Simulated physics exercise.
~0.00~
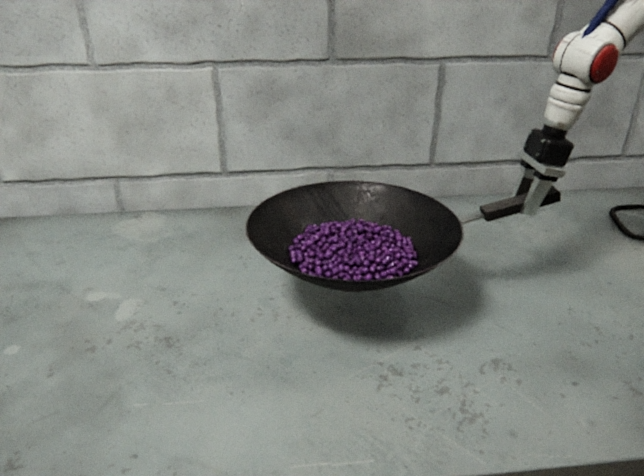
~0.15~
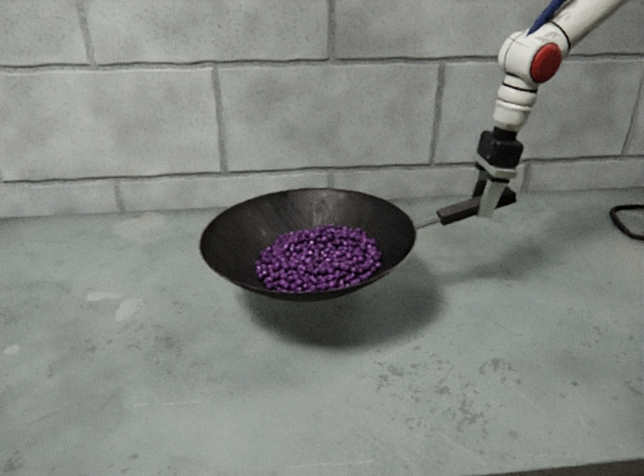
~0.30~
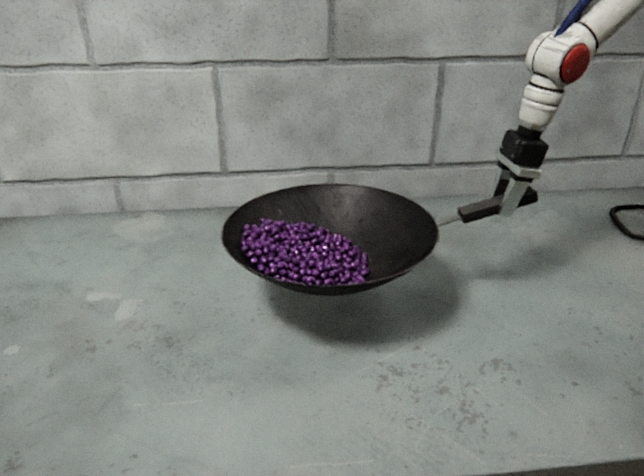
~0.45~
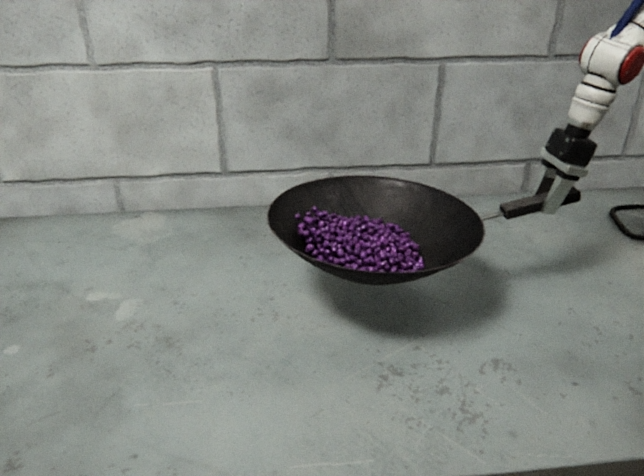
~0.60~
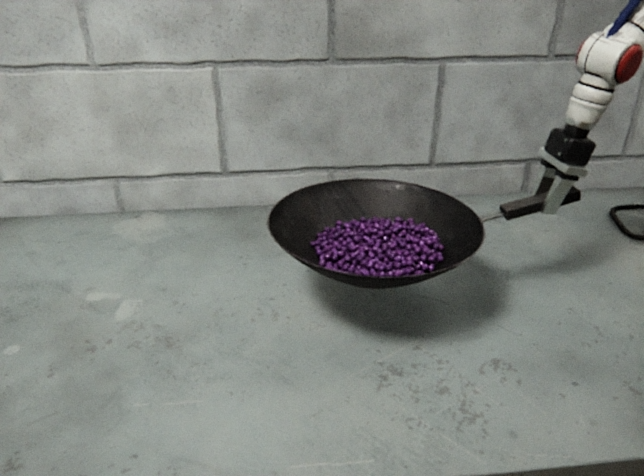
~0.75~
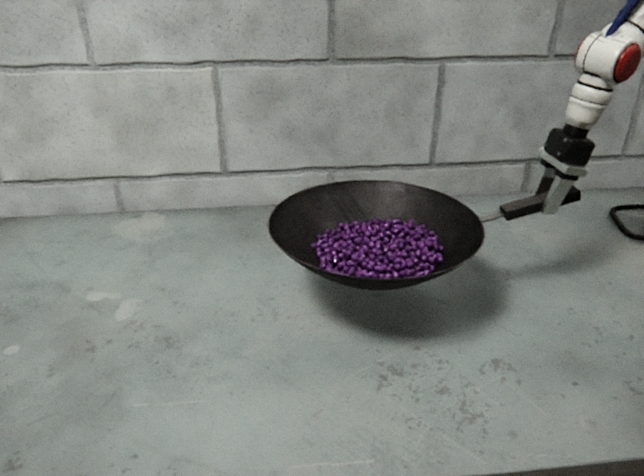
Robot arm holding a dark wok of purple beads above a grey table, swinging it left, then right, beads shifting but staying inside.
